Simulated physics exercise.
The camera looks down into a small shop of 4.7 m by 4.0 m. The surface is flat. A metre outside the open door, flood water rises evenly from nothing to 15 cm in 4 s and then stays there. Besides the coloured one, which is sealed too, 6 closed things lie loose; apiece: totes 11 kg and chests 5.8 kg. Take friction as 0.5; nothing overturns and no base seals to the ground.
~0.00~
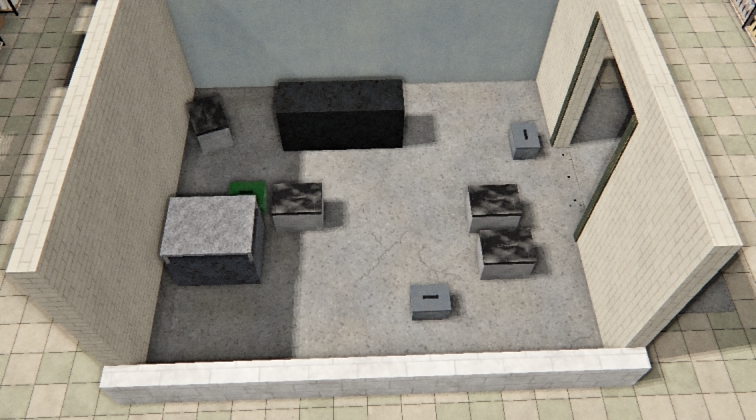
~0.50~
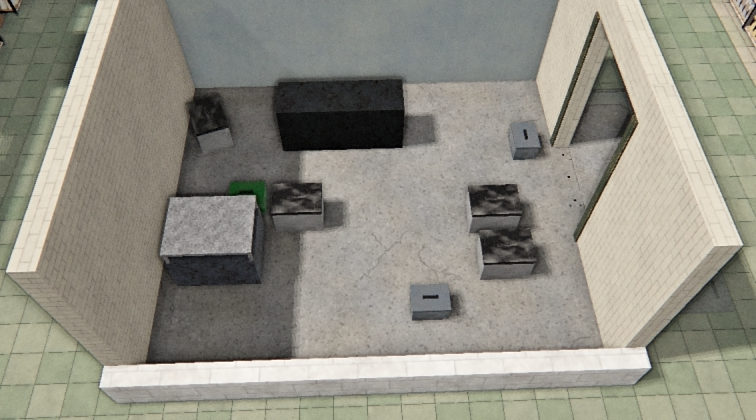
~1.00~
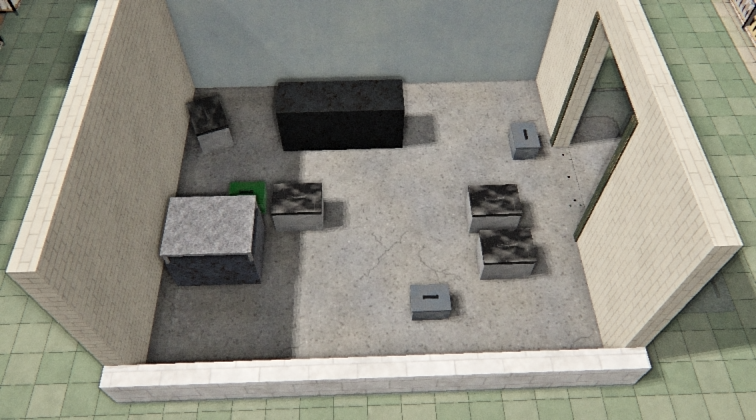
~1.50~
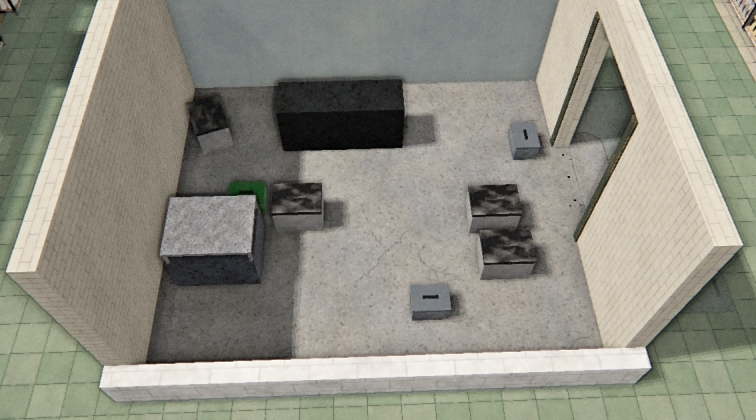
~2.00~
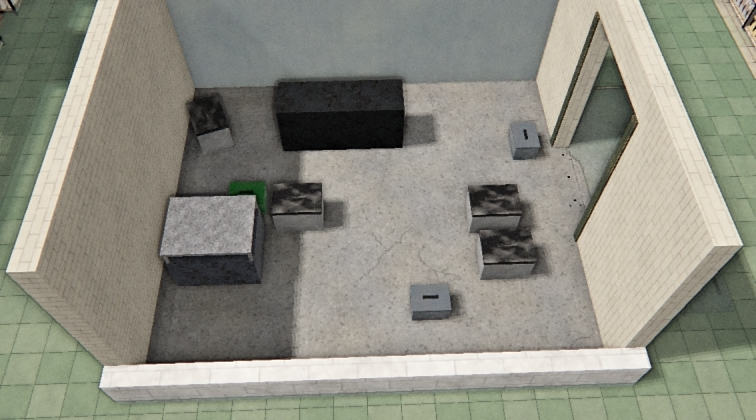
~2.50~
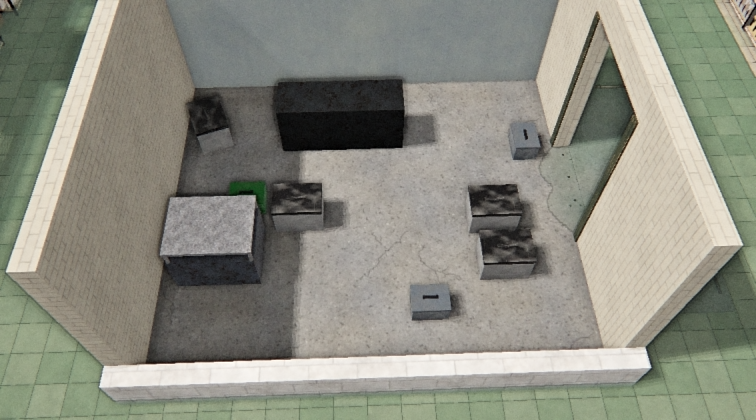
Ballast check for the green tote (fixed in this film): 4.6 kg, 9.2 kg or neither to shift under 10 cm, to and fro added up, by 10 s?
Verdict: Only the higher weight holds it.
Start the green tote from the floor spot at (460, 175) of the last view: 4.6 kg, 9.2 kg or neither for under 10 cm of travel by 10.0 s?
Neither is enough.
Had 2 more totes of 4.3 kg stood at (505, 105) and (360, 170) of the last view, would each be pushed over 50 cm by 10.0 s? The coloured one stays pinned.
In that order: Short of it, more.
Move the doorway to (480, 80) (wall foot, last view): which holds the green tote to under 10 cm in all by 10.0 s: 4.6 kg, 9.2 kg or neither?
In that case the smaller load will do.
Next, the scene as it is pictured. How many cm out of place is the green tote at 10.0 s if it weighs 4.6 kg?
Roughly 60 cm.
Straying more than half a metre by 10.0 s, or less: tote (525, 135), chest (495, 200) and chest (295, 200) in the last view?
In that order: Under, more, less.
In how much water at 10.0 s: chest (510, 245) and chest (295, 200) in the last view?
About 2 and 7 cm.
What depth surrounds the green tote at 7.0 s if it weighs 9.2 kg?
About 3 cm.
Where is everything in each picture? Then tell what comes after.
The green tote at (247, 192) rests on the ground; water covers 0.0 m2; 0 of 7 have shifted, in the first frame.
The green tote at (247, 192) rests on the ground; 0.0 m2 under water; 0 of 7 have shifted, in the second frame.
The green tote at (247, 192) rests on the ground; water covers 0.0 m2; 0 of 7 have shifted, in the third frame.
The green tote at (247, 192), on the bottom; water covers 0.0 m2; 0 of 7 have shifted, in the fourth frame.
The green tote at (247, 192) rests on the ground; 0.0 m2 under water; 0 of 7 have shifted, in the fifth frame.
The green tote at (247, 192), on the bottom; water covers 0.2 m2; 0 of 7 have shifted, in the sixth frame.
After 3.5 s the green tote would be 0 cm from its start with 4.6 kg and 0 cm from its start with 9.2 kg; 0 cm of water round it then.
After 4.5 s the green tote would be 0 cm from its start with 4.6 kg and 0 cm from its start with 9.2 kg; 0 cm of water round it then.
After 7.0 s the green tote would be 6 cm from its start with 4.6 kg and 0 cm from its start with 9.2 kg; 3 cm of water round it then.
After 10.0 s the green tote would be 59 cm from its start with 4.6 kg and 0 cm from its start with 9.2 kg; 5 cm of water round it then.
